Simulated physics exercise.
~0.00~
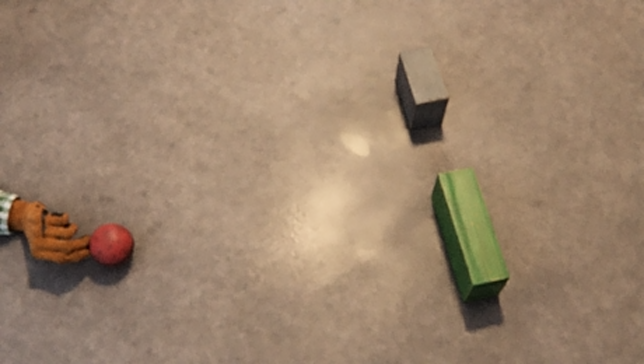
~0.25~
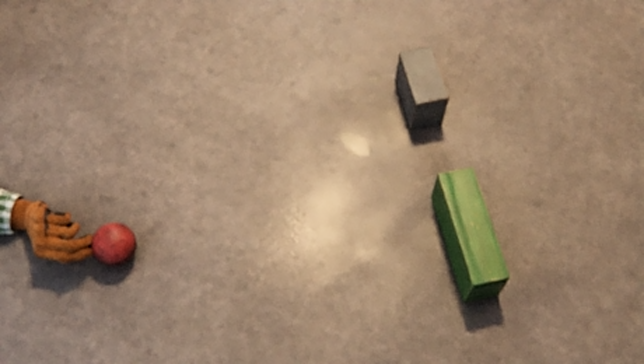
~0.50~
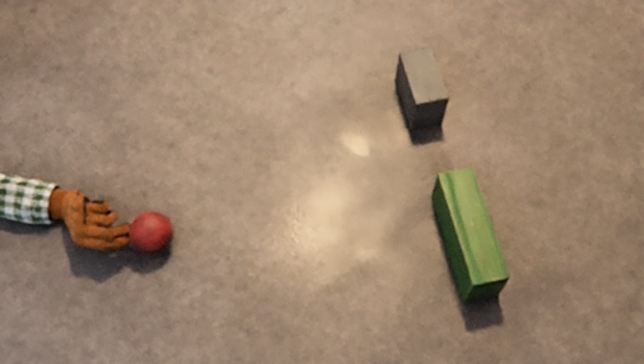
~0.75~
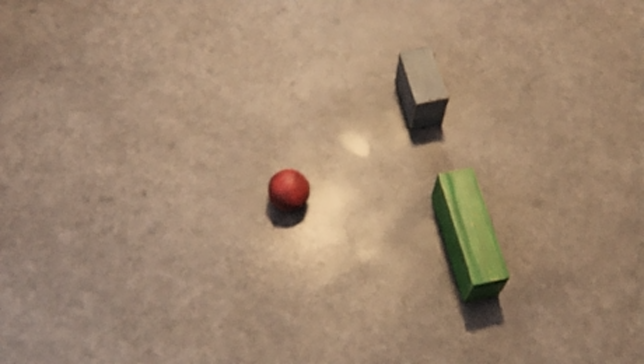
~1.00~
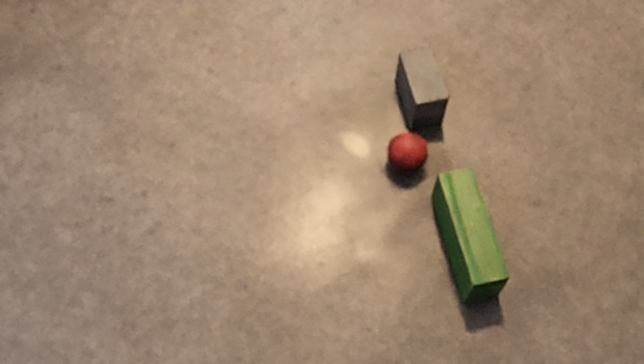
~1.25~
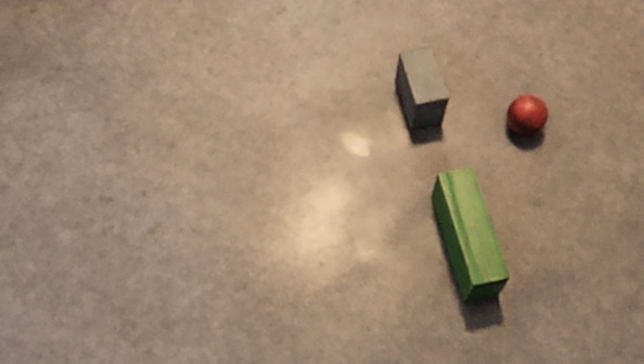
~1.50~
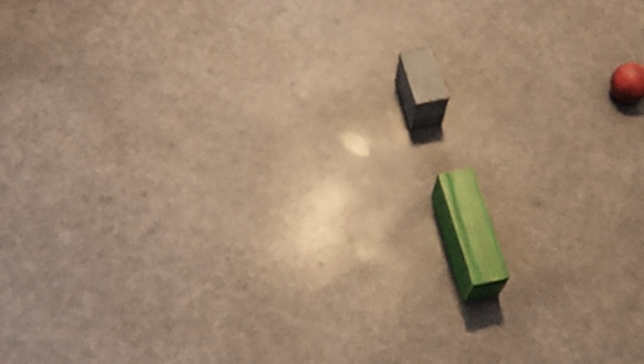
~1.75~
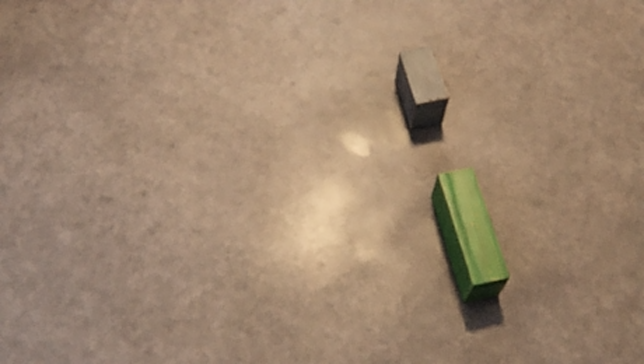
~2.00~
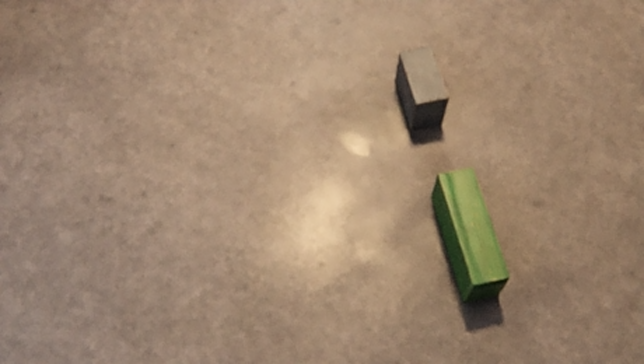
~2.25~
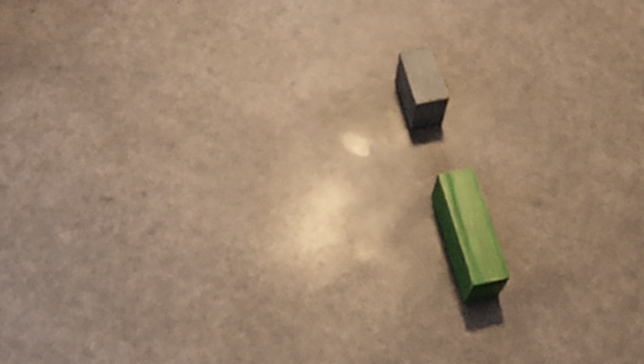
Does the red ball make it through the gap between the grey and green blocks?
Yes, the red ball rolls through the gap between the two blocks and carries on to the right until it leaves the view.
